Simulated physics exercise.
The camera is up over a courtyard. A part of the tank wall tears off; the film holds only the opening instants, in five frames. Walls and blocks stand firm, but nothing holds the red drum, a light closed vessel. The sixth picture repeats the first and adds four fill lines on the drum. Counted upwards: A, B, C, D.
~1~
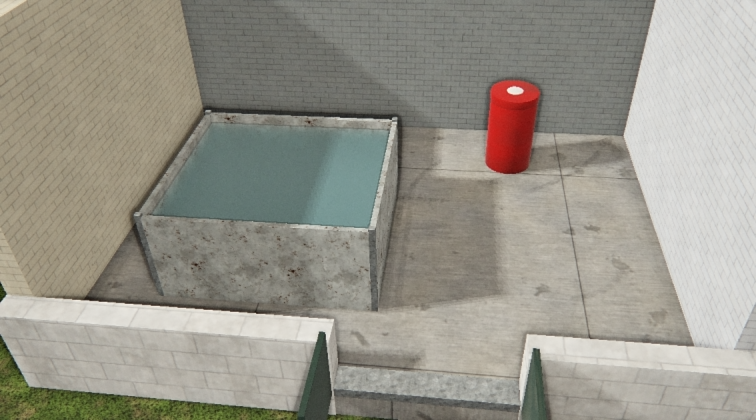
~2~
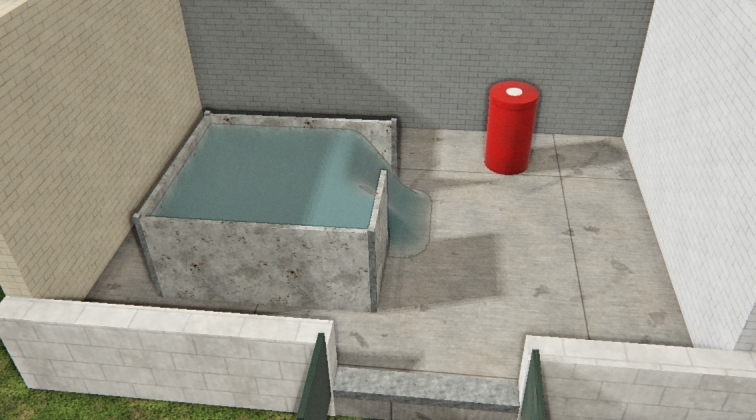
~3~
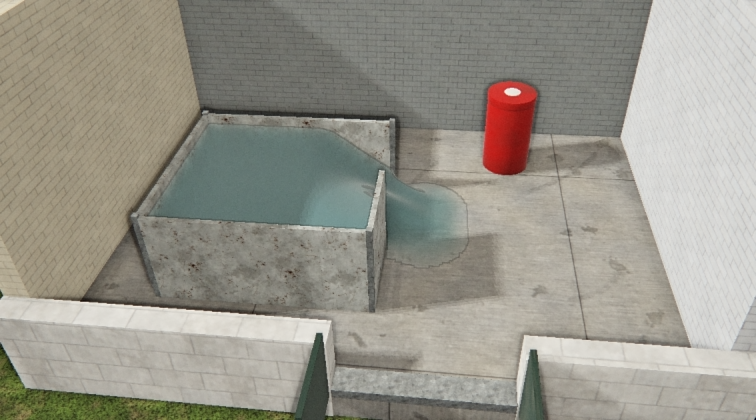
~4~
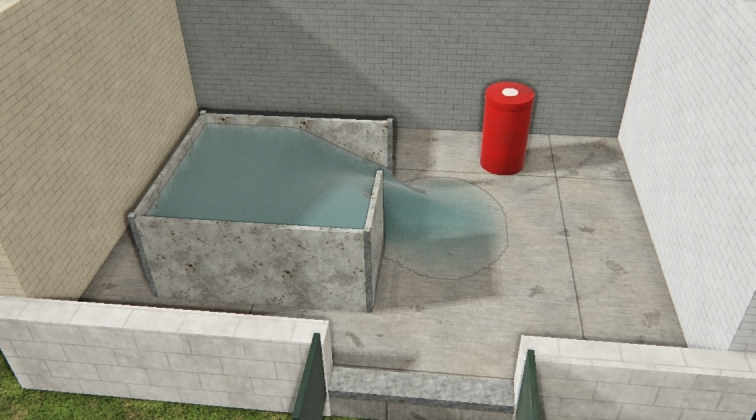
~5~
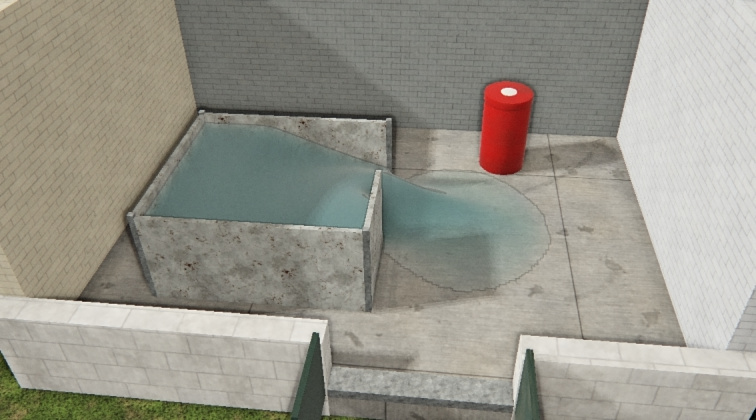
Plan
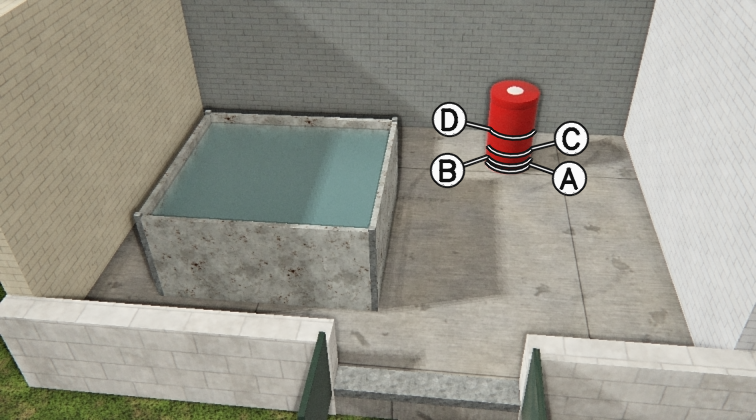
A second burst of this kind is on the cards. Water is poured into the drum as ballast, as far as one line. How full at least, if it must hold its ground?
Go for D.
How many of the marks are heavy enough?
One of the four.
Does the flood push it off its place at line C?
Yes, that goes wrong.
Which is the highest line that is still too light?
The answer is C.
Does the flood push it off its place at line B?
Yes.
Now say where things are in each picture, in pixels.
Lid of the red drum at (515, 91); tank full, its middle at (280, 171); open gate at (429, 331), in the first picture.
In the second picture, 2 % of the ground wet, in view closest to the drum at (423, 199).
In the third picture, 5 % of the ground wet, in view closest to the drum at (439, 188).
In the fourth picture, 9 % of the ground wet, in view closest to the drum at (477, 190).
Lid of the red drum at (509, 92); 14 % of the ground wet, in view closest to the drum at (481, 177), in the fifth picture.
On the marked copy, A at (508, 171); B at (509, 166); C at (510, 155); D at (512, 138); from the bottom up A, B, C, D.
For line A, it is pushed about twice its own width away.
For line B, it is pushed about 3 times its own width away.
For line C, it is pushed about its own width away.
For line D, it does not move.
